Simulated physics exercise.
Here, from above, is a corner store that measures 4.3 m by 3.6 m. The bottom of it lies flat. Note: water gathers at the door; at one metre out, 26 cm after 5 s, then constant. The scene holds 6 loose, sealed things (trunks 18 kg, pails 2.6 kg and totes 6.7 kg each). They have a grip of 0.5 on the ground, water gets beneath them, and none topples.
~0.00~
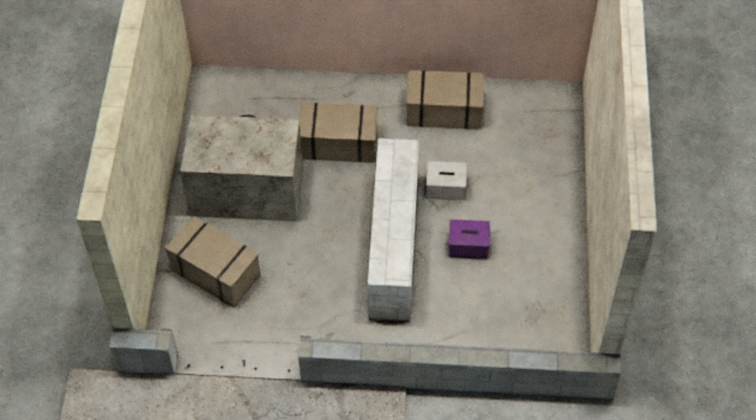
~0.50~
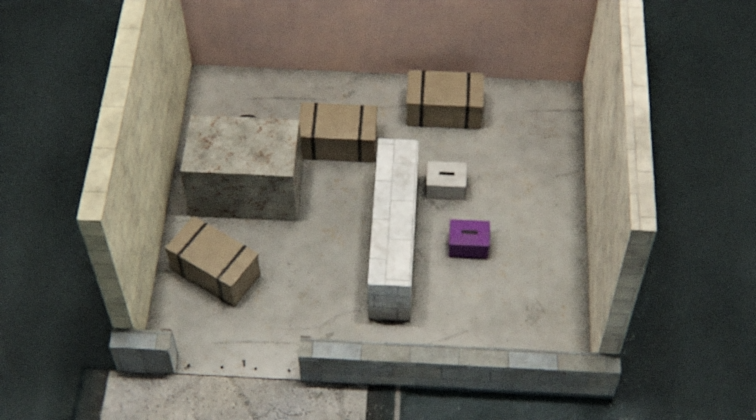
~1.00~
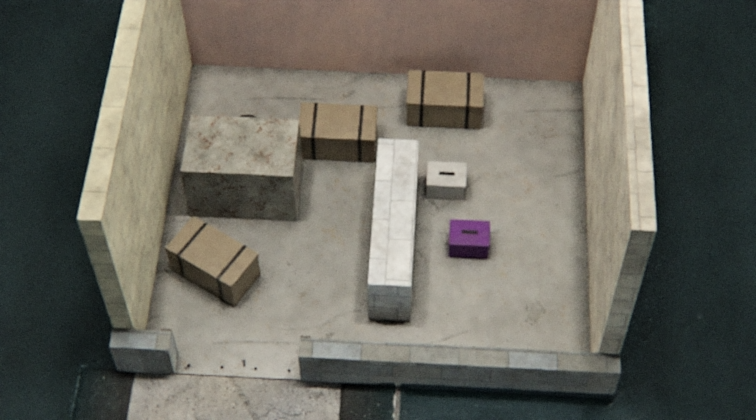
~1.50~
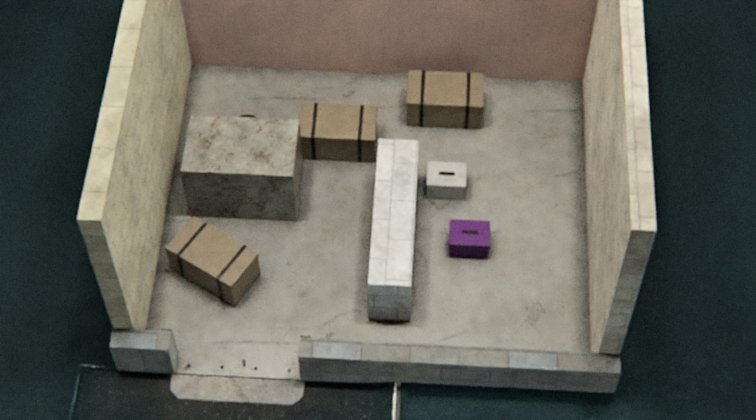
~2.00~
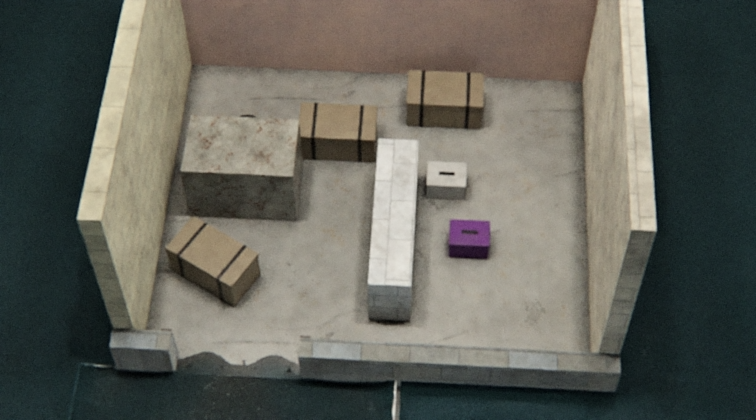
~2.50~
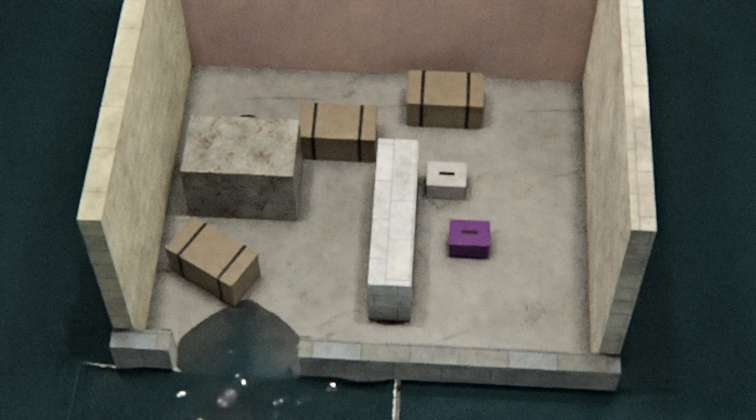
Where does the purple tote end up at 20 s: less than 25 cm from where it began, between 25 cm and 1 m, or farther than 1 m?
Between 25 cm and 1 m from where it began.
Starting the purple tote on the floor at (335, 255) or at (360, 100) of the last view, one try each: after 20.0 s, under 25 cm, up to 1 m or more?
A long trip, then a long trip.
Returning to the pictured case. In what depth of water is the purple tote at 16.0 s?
16 cm, roughly.
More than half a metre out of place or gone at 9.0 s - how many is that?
1 of them.
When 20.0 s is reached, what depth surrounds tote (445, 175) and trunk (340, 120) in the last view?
Depths: Near 16 cm, then near 23 cm.
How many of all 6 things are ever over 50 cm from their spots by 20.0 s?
I make that 5.
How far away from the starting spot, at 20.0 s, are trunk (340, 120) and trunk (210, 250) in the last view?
First 140 cm, then 20 cm.
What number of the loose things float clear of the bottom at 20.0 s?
Count: 6.
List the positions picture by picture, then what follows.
In the first frame, the purple tote at (470, 233) rests on the ground; 0.0 m2 under water; 0 of 6 have shifted.
In the second frame, the purple tote at (470, 233), on the bottom; 0.0 m2 under water; 0 of 6 have shifted.
In the third frame, the purple tote at (470, 233) rests on the ground; 0.0 m2 under water; 0 of 6 have shifted.
In the fourth frame, the purple tote at (470, 233), on the bottom; water covers 0.0 m2; 0 of 6 have shifted.
In the fifth frame, the purple tote at (470, 233), on the bottom; water covers 0.0 m2; 0 of 6 have shifted.
In the sixth frame, the purple tote at (470, 233) rests on the ground; 0.5 m2 under water; 0 of 6 have shifted.
After 4.0 s the purple tote is near (470, 233), 0.0 m from its start, aground; 0 afloat.
After 9.0 s the purple tote is near (470, 233), 0.0 m from its start, aground; 3 afloat.
After 16.0 s the purple tote is near (518, 105), 1.6 m from its start, afloat; 6 afloat.
After 20.0 s the purple tote is near (480, 288), 0.7 m from its start, afloat; 6 afloat.
